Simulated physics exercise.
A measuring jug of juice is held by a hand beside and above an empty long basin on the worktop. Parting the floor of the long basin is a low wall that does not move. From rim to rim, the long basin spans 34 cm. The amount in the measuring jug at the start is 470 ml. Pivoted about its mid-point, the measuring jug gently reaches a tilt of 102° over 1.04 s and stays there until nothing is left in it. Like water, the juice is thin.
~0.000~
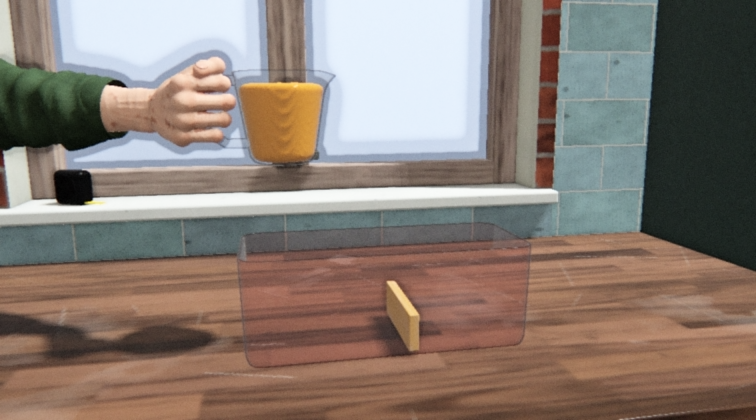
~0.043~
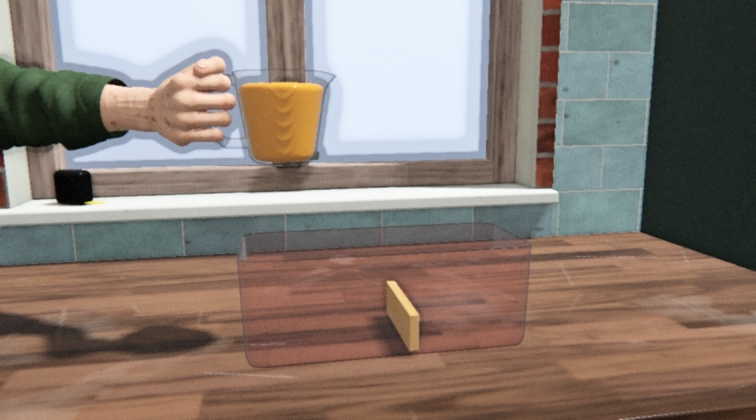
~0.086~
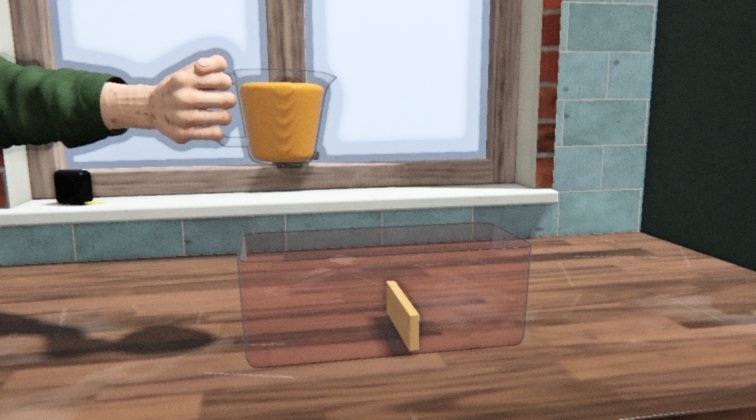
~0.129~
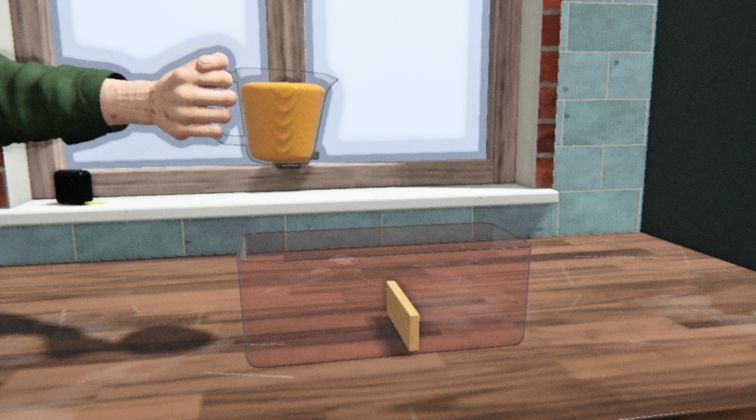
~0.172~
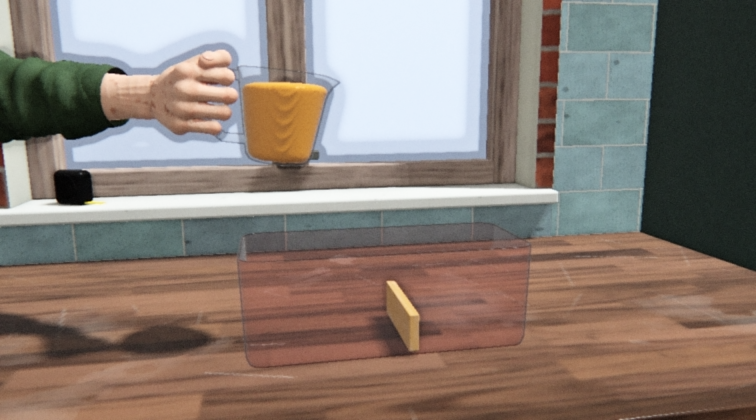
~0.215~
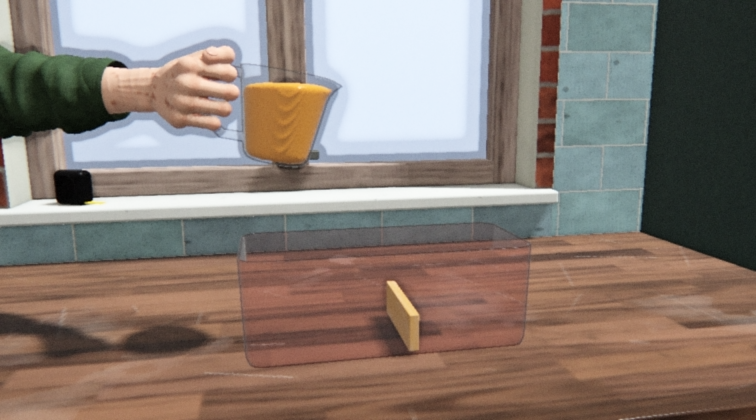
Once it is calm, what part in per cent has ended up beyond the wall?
About 41 per cent ends up there.
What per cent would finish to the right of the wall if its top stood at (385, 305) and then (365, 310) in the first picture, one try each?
Result: 80 per cent, then 90 per cent.
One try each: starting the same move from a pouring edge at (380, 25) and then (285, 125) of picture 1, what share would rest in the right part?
In order, 95 and 5 per cent.
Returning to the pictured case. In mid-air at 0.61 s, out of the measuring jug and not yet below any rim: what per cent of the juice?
I'd say close to 22 per cent.
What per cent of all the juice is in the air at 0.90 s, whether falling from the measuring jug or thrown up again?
Near 20 per cent, I'd say.
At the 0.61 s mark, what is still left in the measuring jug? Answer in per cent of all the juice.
72 %.
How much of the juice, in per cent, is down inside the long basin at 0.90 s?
That comes to about 62 percent.
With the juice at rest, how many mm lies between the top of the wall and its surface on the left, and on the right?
Measured: Left around 34 mm, right around 36 mm.
By 0.61 s the tilt is 65° and 73 per cent is still to pour, 4 is left of the wall and 2 right of it.
By 0.90 s the tilt is 98° and 17 per cent is still to pour, 26 is left of the wall and 36 right of it.
By 1.21 s the tilt is 102° and 0 per cent is still to pour, 58 is left of the wall and 40 right of it.
By 1.54 s the tilt is 102° and 0 per cent is still to pour, 59 is left of the wall and 41 right of it.
At rest 59 per cent lies left of the wall, 41 right of it and 1 outside.
